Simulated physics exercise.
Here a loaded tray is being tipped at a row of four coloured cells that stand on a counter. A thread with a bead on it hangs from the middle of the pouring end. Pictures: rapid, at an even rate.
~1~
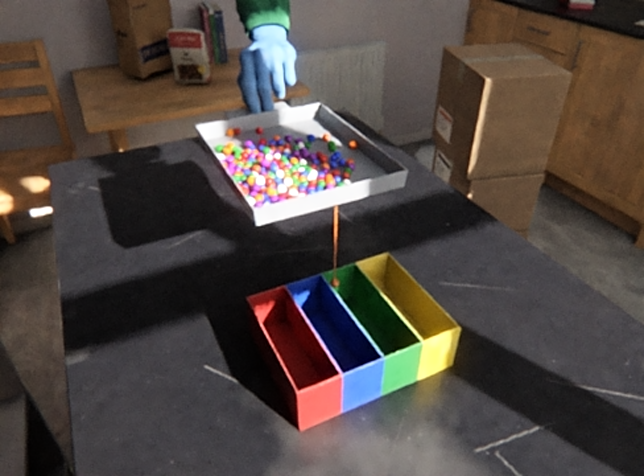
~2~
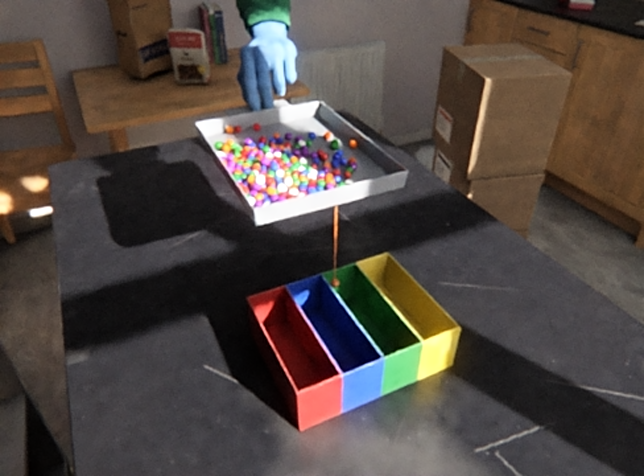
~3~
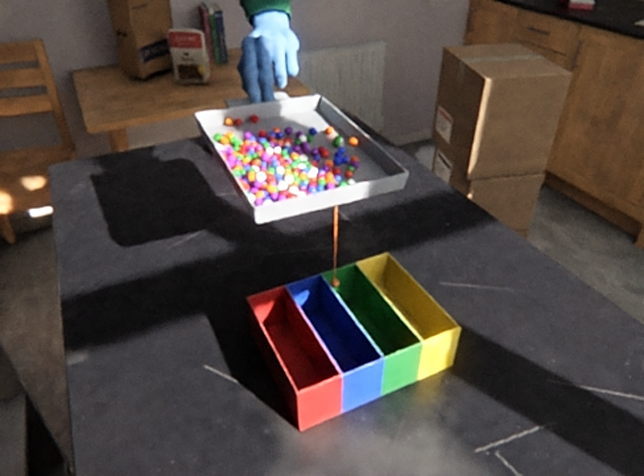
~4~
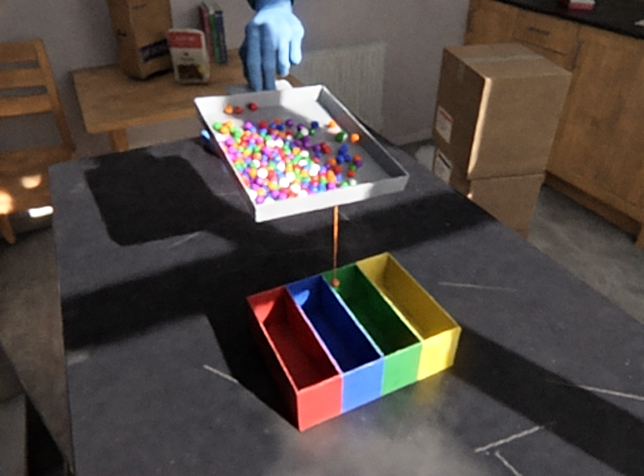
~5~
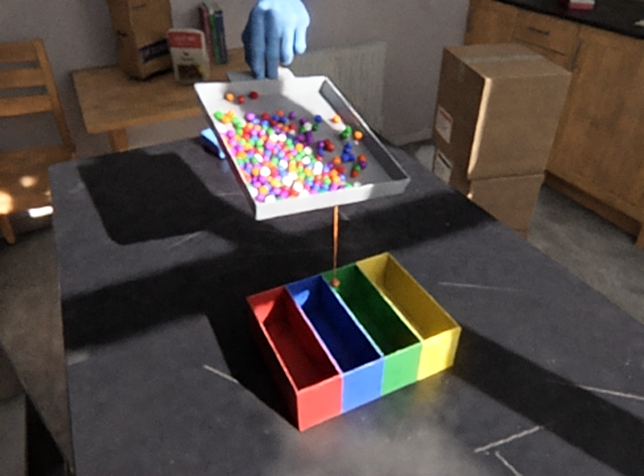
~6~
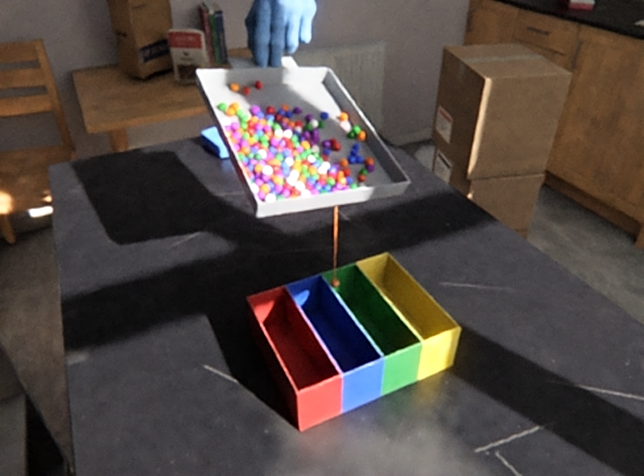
The video shows a gloved hand steadily raising the far end of a shallow tray of multicoloured beads above a dark counter, behind red, blue, green and yellow compartments, as the tray gradually tilts and the beads shift slightly.
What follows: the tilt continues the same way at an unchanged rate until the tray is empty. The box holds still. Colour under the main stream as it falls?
Yellow, I would say.
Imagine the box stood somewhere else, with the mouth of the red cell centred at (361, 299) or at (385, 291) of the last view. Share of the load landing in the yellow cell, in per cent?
Roughly 0% first, roughly 0% second.
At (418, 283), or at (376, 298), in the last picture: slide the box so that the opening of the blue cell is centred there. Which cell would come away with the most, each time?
The cell in blue, then the green cell.
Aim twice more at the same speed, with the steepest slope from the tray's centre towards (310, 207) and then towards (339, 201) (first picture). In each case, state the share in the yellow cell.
Lab note: Try one about 0 %, try two 20 %.
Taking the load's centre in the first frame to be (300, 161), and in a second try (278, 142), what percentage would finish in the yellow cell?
First case: Close to 60 %; second case: Close to 60 %.
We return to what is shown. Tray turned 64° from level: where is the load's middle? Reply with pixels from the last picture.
I'd put the middle of the pieces at roughly (347, 167).
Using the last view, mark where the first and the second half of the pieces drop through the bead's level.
Early half (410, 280), late half (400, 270).
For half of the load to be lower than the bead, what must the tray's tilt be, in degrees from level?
Roughly 100 degrees of turn.
Soon, tray tipped steeply; nearly all on the tray; a stray few falling or outside the box.
A while on, tray tipped past a quarter turn; about a quarter on the tray; about a third in the yellow cell; a small part in the green cell; a stray few in the blue cell; about a third falling or outside the box.
Towards the end, tray tipped past a quarter turn; about two thirds in the yellow cell; a small part in the green cell; a stray few in the blue cell; about a quarter falling or outside the box.
Finally, tray tipped past a quarter turn; about two thirds in the yellow cell; a small part in the green cell; a stray few in the blue cell; none in the red cell; about a quarter outside the box.
